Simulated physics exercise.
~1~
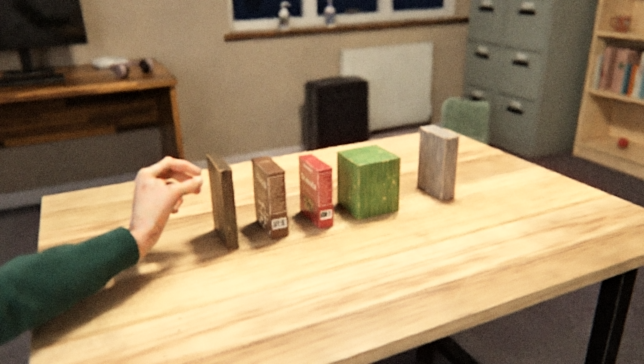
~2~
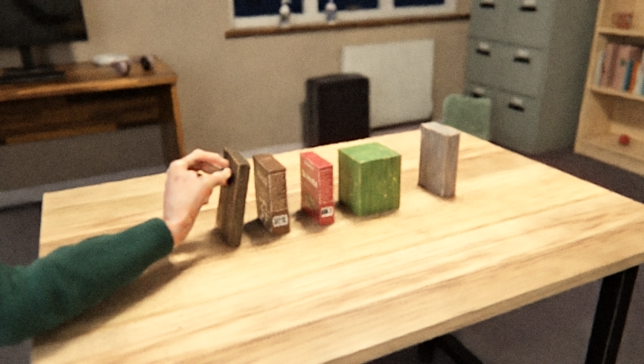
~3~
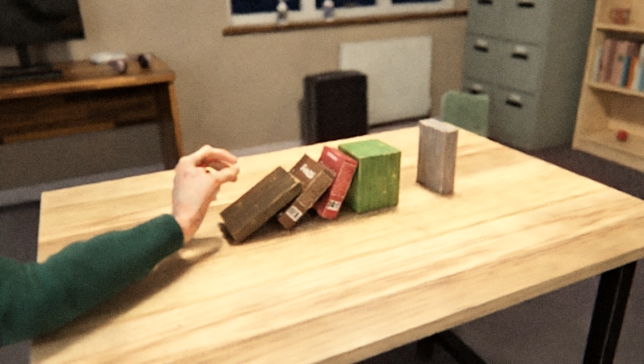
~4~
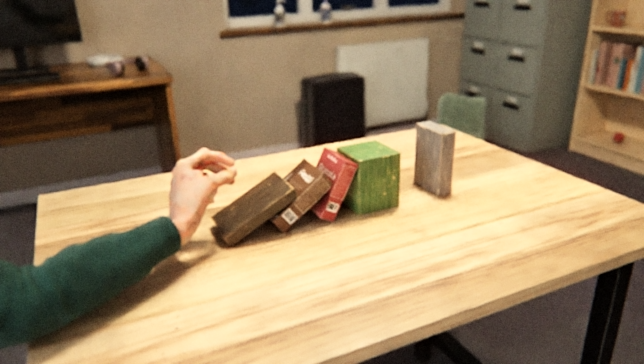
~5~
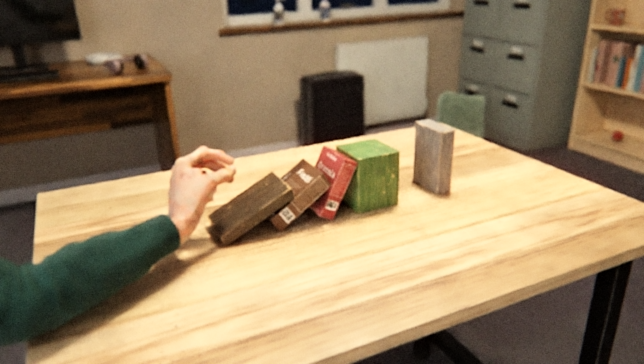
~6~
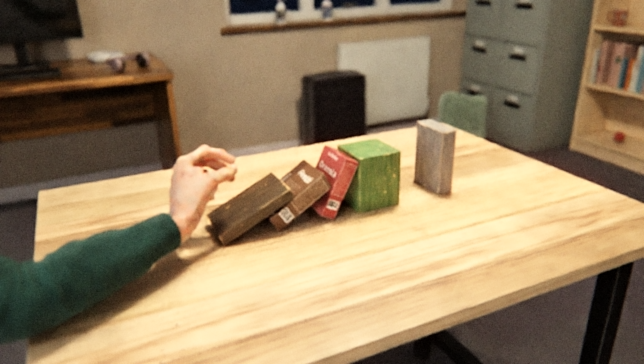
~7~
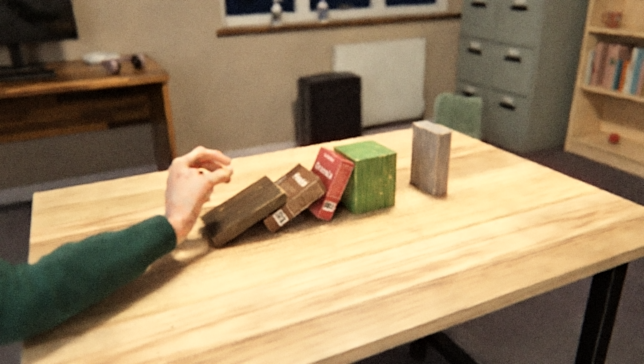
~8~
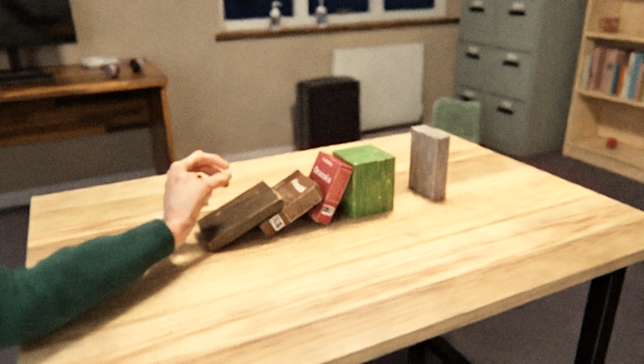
A hand tipping a dark board into brown and red packets, which topple rightward and rest slanted against a still green block.
